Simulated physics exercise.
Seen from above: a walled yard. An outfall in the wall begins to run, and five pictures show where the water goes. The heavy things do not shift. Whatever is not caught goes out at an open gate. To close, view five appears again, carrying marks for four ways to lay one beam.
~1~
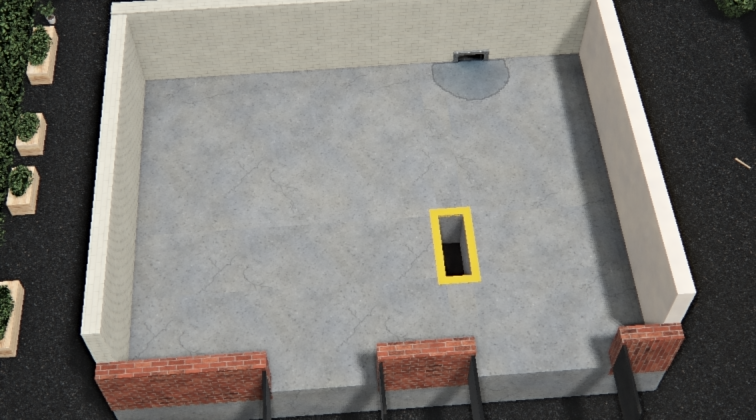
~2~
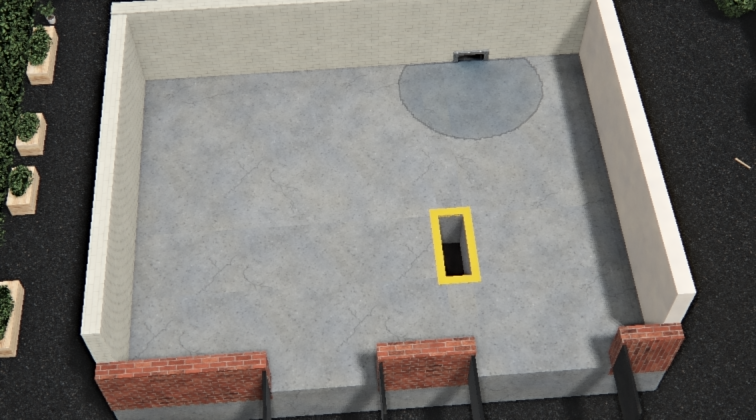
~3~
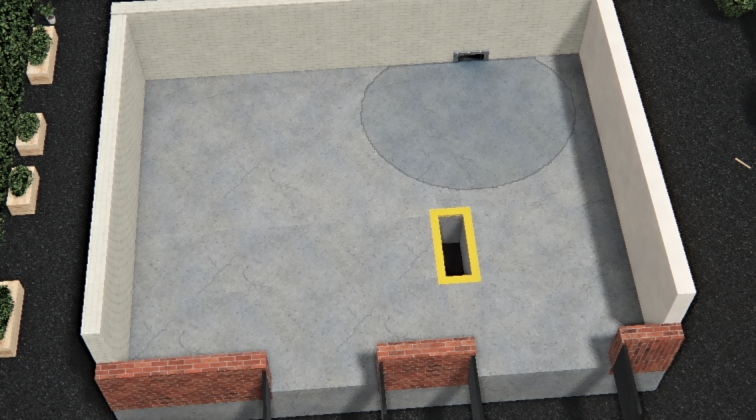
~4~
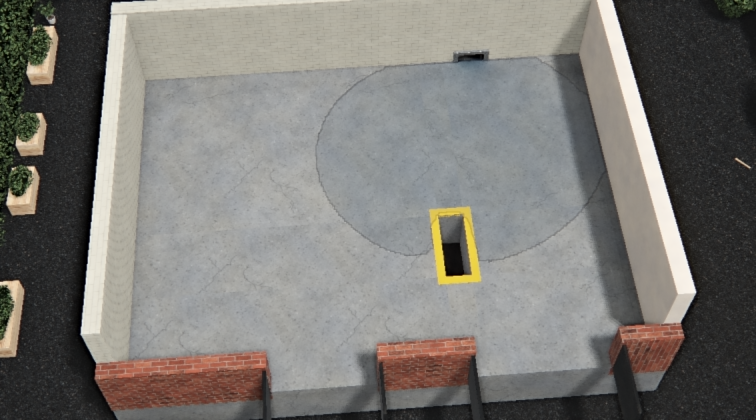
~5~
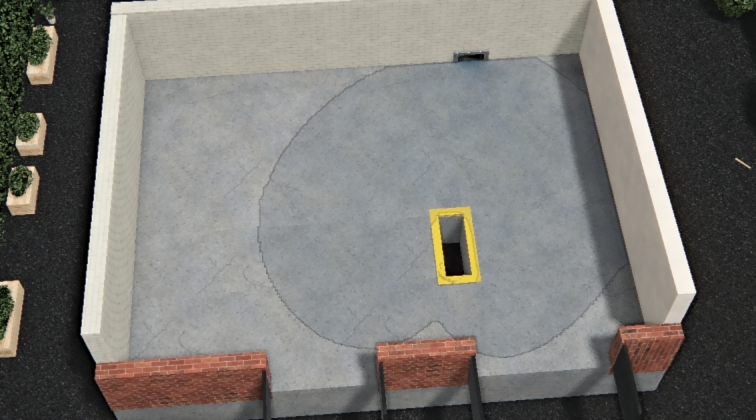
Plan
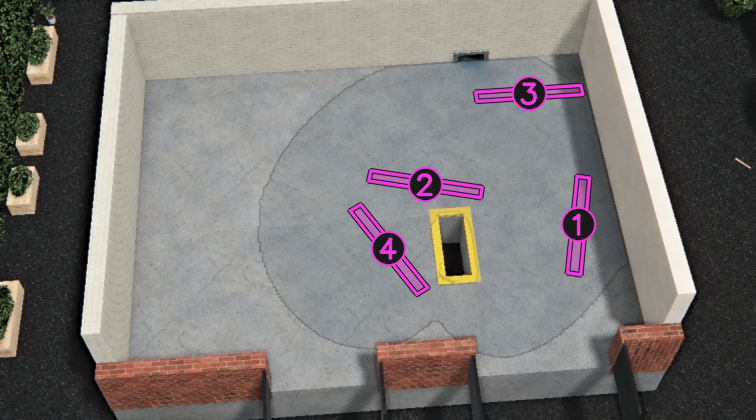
A walled yard with a grey floor is seen from high above, its pale walls on three sides and low red brick sections along the near edge. A small dark outlet sits in the far wall, right of centre, a yellow-edged pit lies in the floor, and planters line the left. Water spreads from the outlet in a widening rounded sheet, reaches and surrounds the pit, and nears the brickwork, while the camera stays still.
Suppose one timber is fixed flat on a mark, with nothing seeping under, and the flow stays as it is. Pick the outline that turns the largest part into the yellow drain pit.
4.
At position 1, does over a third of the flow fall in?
No, it does not.
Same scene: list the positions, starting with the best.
Best to worst: 4, 1, 3, 2.
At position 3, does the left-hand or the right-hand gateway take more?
More leaves on the left.
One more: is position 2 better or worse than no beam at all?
Position 2 is worse.
On the marked copy, 1 from (574, 273) to (583, 177); 2 from (369, 175) to (481, 192); 3 from (476, 96) to (581, 90); 4 from (355, 207) to (422, 291).
For position 1, about 26 % of the stream runs into the yellow drain pit, about 69 % out by the gates.
For position 2, about 9 % of the stream runs into the yellow drain pit, about 88 % out by the gates.
For position 3, about 16 % of the stream runs into the yellow drain pit, about 78 % out by the gates.
For position 4, about 37 % of the stream runs into the yellow drain pit, about 57 % out by the gates.
